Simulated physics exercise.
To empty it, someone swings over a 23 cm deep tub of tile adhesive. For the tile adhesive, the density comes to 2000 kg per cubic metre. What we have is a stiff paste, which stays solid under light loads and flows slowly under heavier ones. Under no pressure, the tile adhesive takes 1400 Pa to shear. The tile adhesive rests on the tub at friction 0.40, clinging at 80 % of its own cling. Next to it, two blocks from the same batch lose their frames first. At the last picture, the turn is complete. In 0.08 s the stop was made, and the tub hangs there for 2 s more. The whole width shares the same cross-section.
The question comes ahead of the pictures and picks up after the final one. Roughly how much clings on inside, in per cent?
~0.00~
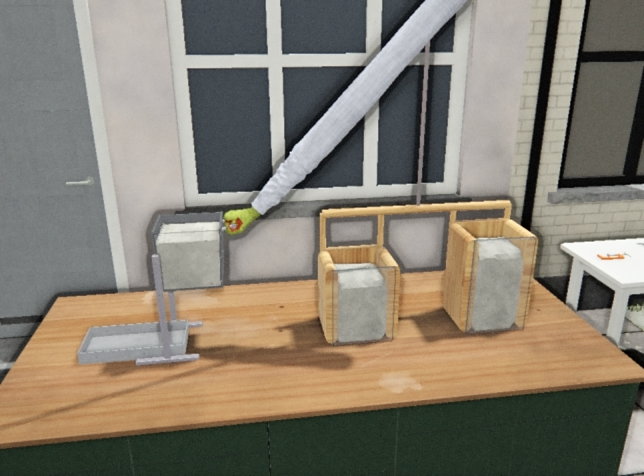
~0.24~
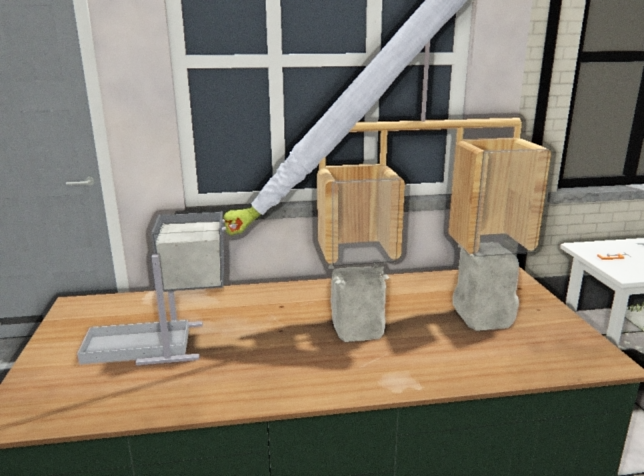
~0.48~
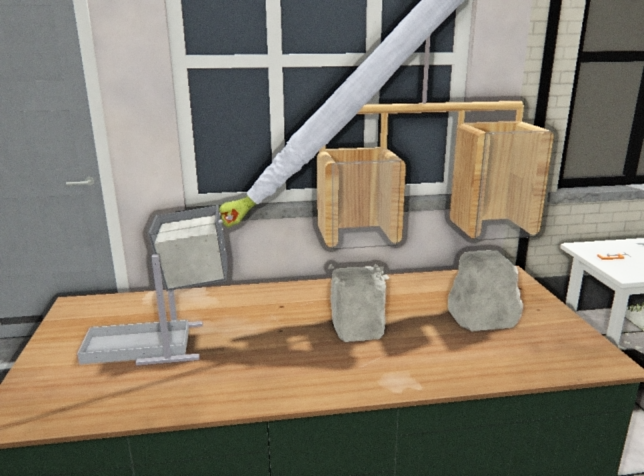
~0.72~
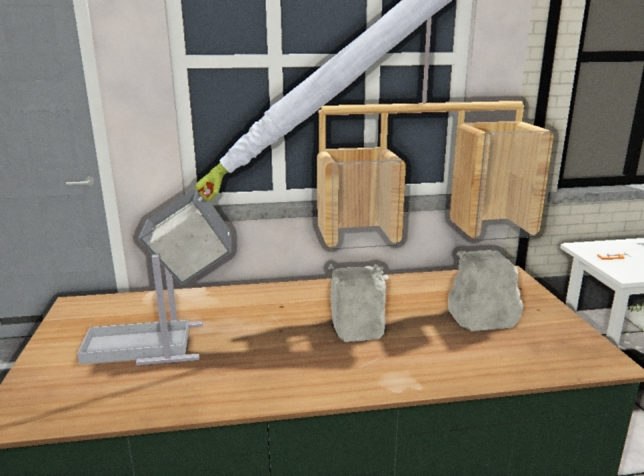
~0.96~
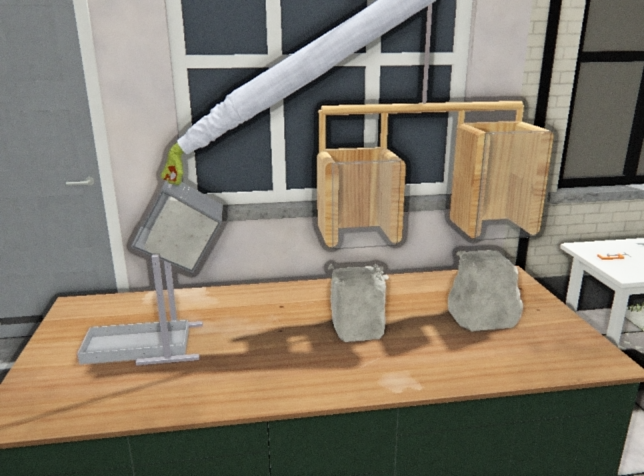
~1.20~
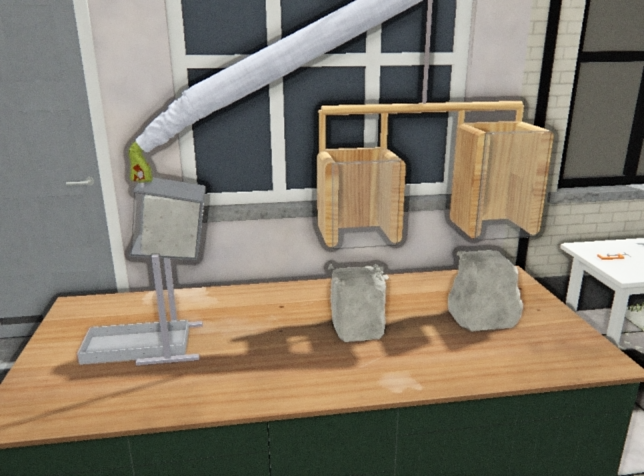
Roughly 100 per cent.
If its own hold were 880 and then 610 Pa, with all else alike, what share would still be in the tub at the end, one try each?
First 100 %, second 75 %.
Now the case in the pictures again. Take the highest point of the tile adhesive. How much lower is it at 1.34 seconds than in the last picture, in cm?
About 0 cm.
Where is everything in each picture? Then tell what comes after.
Handle-side rim at (219, 230), tilt 0 degrees; highest point of the tile adhesive at (212, 239); test blocks 27 cm, 35 cm high (left to right), in the first picture.
Handle-side rim at (219, 230), tilt 0 degrees; highest point of the tile adhesive at (212, 239); test blocks 27 cm, 33 cm high (left to right), in the second picture.
Handle-side rim at (215, 223), tilt 7 degrees; highest point of the tile adhesive at (211, 233); test blocks 27 cm, 30 cm high (left to right), in the third picture.
Handle-side rim at (193, 202), tilt 32 degrees; highest point of the tile adhesive at (196, 213); test blocks 27 cm, 30 cm high (left to right), in the fourth picture.
Handle-side rim at (162, 191), tilt 58 degrees; highest point of the tile adhesive at (173, 200); test blocks 27 cm, 30 cm high (left to right), in the fifth picture.
Handle-side rim at (134, 193), tilt 80 degrees; highest point of the tile adhesive at (148, 198); test blocks 27 cm, 30 cm high (left to right), in the sixth picture.
By 1.34 s, the tub is at 80 degrees and holds 100 %.
By 1.51 s, the tub is at 80 degrees and holds 100 %.
By 1.68 s, the tub is at 80 degrees and holds 100 %.
By 1.85 s, the tub is at 80 degrees and holds 100 %.
By 3.20 s, at the end, the tub is at 80 degrees and holds 100 %.
